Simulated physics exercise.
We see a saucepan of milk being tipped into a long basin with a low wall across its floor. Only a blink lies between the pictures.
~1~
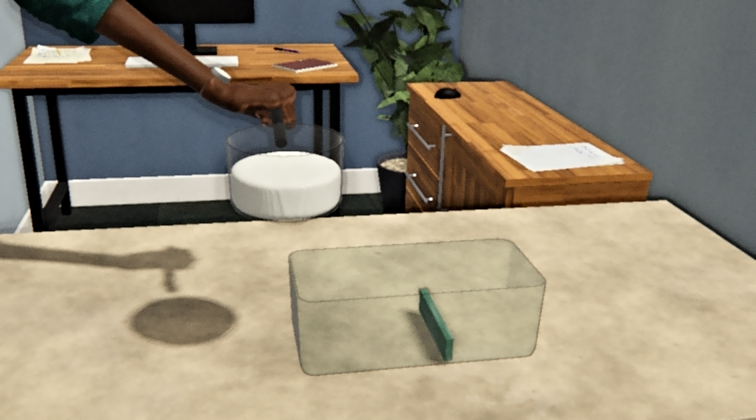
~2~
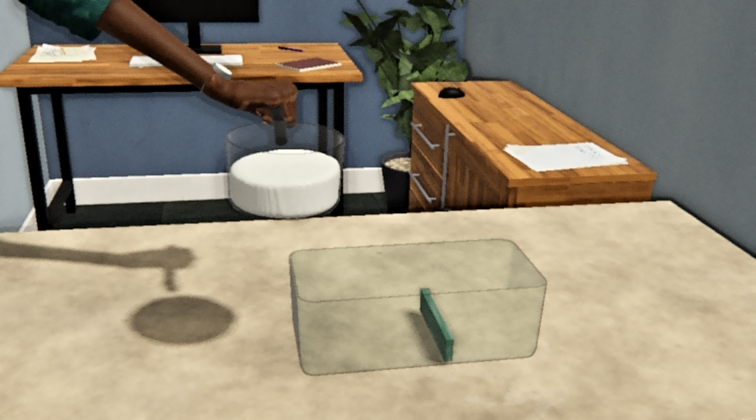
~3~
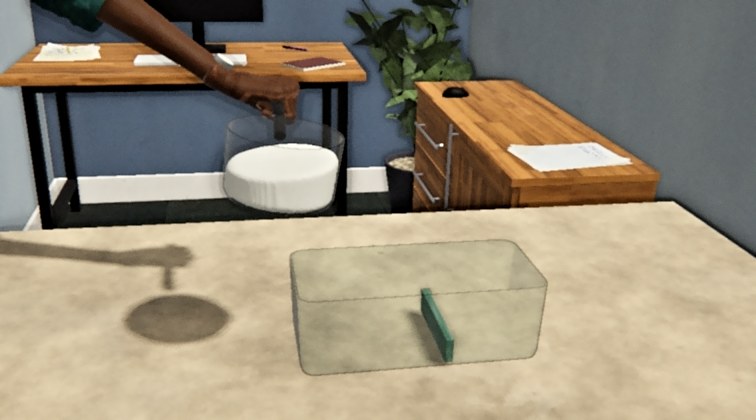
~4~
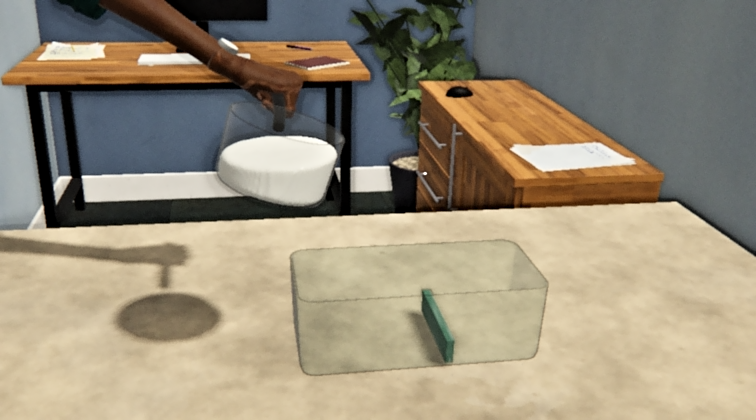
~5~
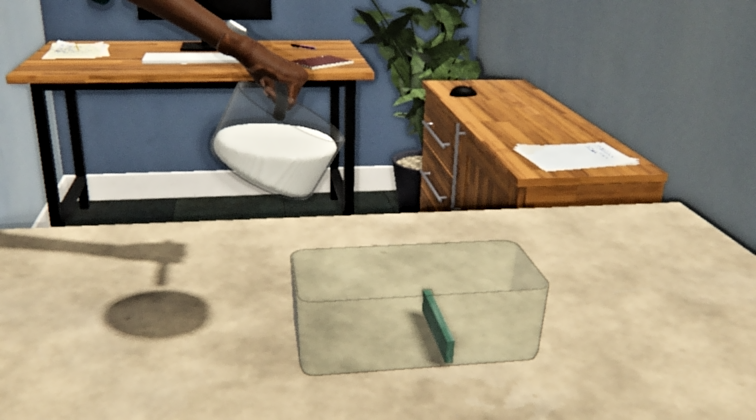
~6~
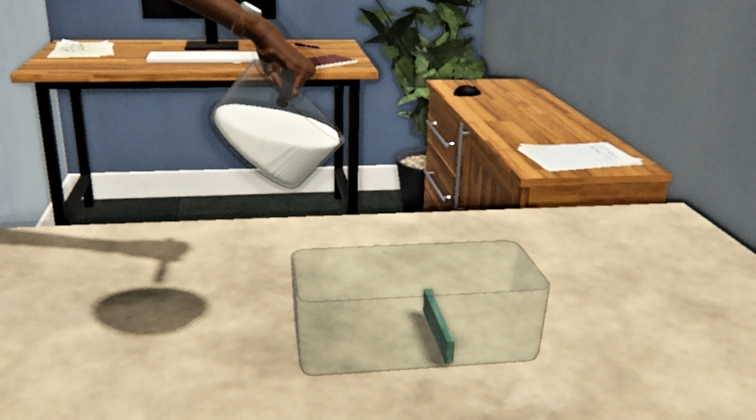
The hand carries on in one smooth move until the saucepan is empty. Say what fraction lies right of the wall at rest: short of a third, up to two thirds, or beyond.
The share right of the wall is between a third and two thirds.
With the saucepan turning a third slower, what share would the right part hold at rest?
Some 40 per cent.
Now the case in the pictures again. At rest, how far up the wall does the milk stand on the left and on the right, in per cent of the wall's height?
Some 30 per cent left and 50 right.
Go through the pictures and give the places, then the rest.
In the first picture, it leans 0°; its right rim is at (342, 139); the milk meets the walls at (230, 169) and (339, 165); the long basin's rim runs from (293, 277) to (528, 262); the wall's top is at (436, 313).
In the second picture, it leans 2°; its right rim is at (343, 139); the milk meets the walls at (230, 168) and (339, 162).
In the third picture, it leans 8°; its right rim is at (343, 139); the milk meets the walls at (226, 165) and (337, 155).
In the fourth picture, it leans 17°; its right rim is at (343, 139); the milk meets the walls at (221, 153) and (336, 149).
In the fifth picture, it leans 28°; its right rim is at (342, 139); the milk meets the walls at (217, 135) and (337, 141).
In the sixth picture, it leans 42°; its right rim is at (342, 139); the milk meets the walls at (215, 110) and (339, 133).
A moment on, the saucepan is tipped right over and 42 per cent is still to pour, 1 is left of the wall and 0 right of it.
Next, the saucepan is tipped right over and 4 per cent is still to pour, 15 is left of the wall and 56 right of it.
Then the saucepan is tipped right over and 0 per cent is still to pour, 32 is left of the wall and 39 right of it.
Later the saucepan is tipped right over and 0 per cent is still to pour, 43 is left of the wall and 45 right of it.
Finally, 44 per cent lies left of the wall, 44 right of it and 12 outside.
